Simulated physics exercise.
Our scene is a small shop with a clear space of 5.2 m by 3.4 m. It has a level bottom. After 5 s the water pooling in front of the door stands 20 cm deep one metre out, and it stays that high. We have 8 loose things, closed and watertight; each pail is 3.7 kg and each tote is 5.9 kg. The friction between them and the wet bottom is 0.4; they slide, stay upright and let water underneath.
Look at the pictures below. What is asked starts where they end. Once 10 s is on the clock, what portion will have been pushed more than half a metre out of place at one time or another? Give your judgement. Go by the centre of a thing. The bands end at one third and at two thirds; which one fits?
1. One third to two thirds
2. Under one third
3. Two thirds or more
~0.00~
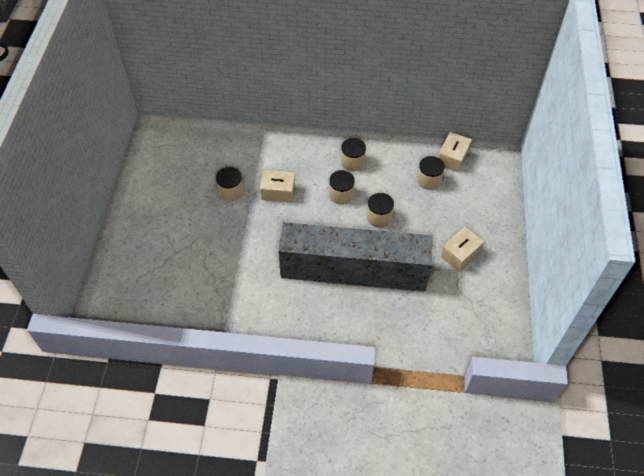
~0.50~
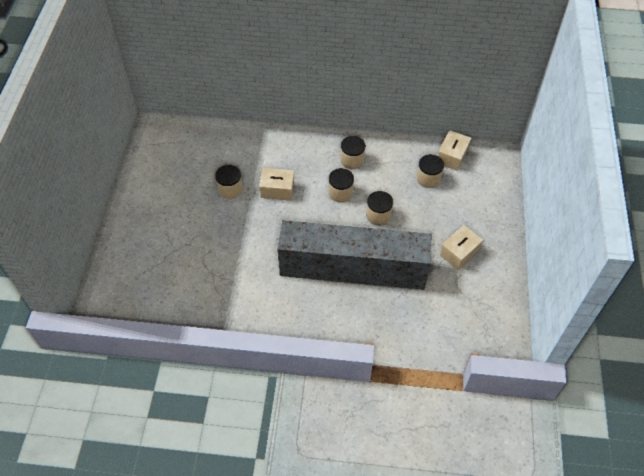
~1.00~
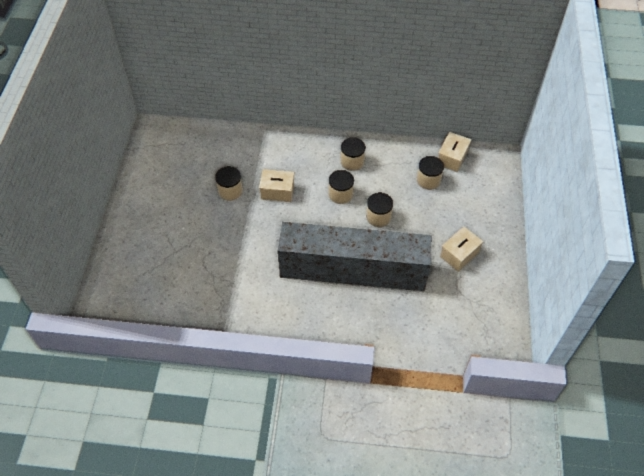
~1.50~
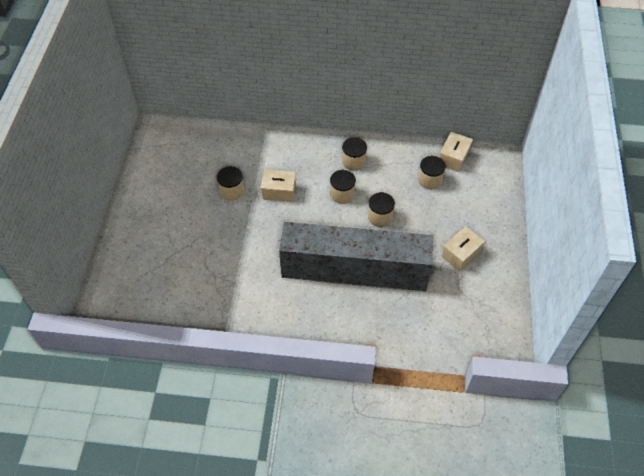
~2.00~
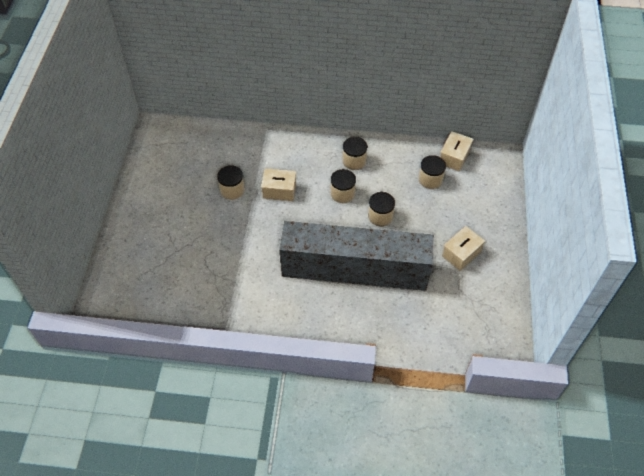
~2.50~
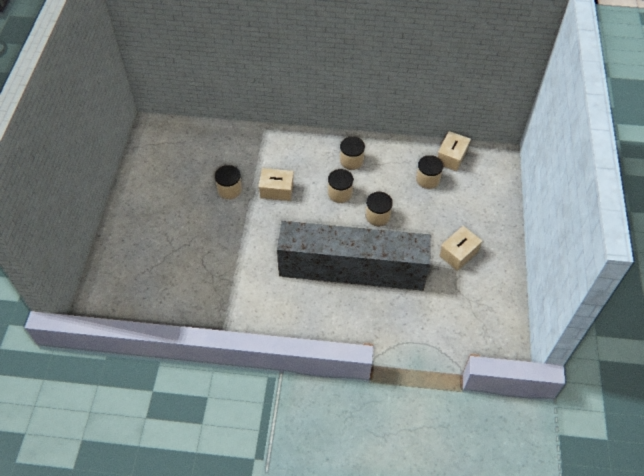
1, one third to two thirds.
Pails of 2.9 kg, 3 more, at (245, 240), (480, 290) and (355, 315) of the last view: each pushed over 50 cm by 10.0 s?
In turn: Within the mark, beyond the mark, beyond the mark.
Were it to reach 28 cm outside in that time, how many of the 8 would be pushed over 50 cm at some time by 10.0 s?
Then 6.
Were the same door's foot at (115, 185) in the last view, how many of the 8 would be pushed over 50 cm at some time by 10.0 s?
Count: 7.
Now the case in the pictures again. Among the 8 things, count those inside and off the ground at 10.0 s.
The count is 1.
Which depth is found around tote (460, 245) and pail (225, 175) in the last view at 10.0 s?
Depth approx. 6 cm / 1 cm.
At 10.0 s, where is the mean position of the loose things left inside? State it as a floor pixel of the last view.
The centre sits near (318, 187).
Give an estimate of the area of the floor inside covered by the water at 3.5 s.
1.5 m2.
After 3.5 s 0 of 8 are over 50 cm from their spots; 0 afloat.
After 4.5 s 0 of 8 are over 50 cm from their spots; 0 afloat.
After 7.0 s 1 of 8 are over 50 cm from their spots; 0 afloat.
After 10.0 s 4 of 8 are over 50 cm from their spots, and 4 have been at some point; 1 afloat.
